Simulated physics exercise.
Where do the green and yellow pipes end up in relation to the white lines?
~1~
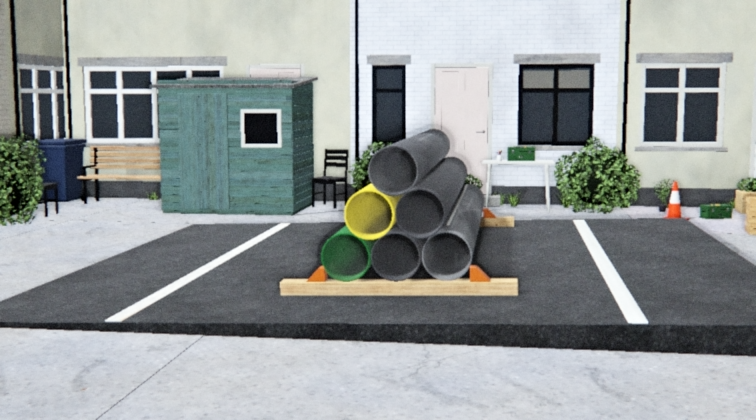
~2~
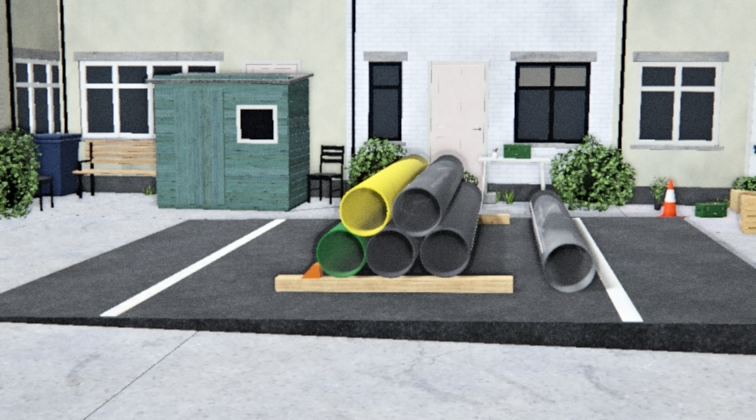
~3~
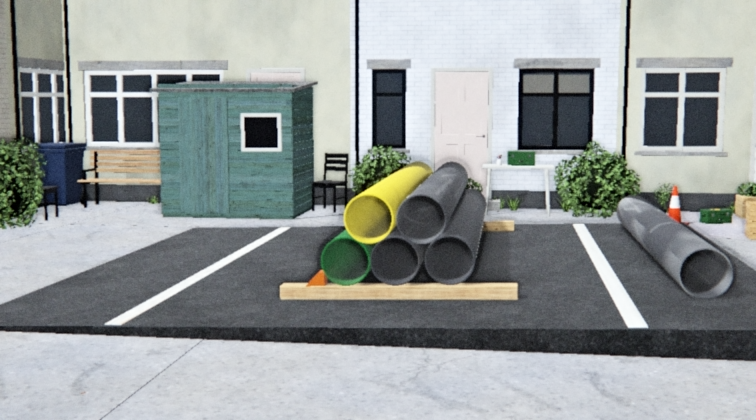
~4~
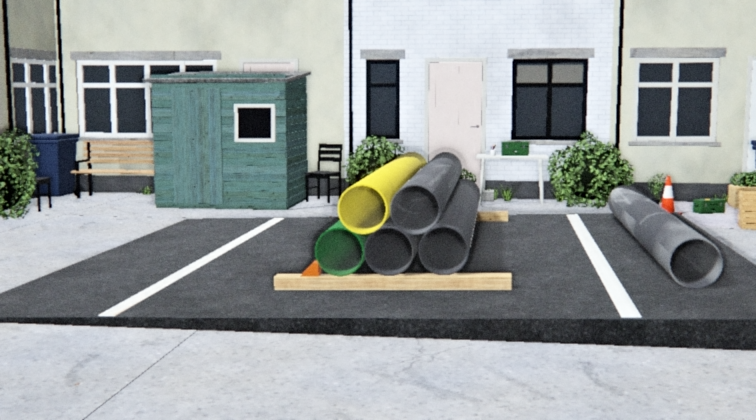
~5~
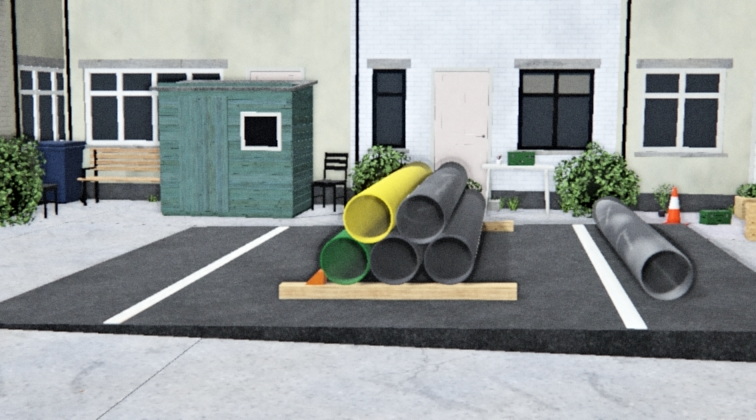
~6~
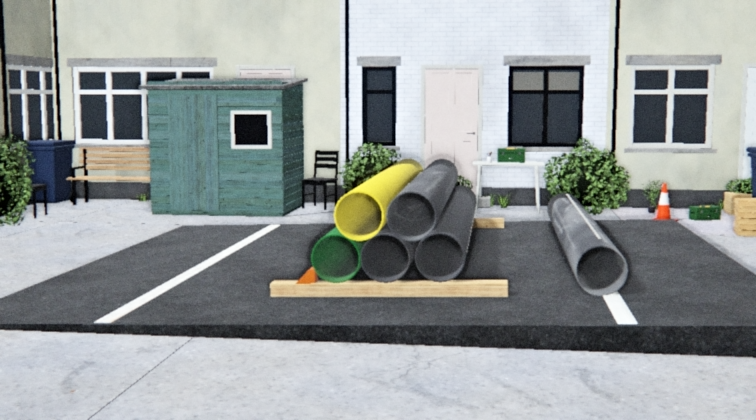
Both stay between the white lines, with the green pipe on the wooden beams and the yellow one resting above it in the stack.
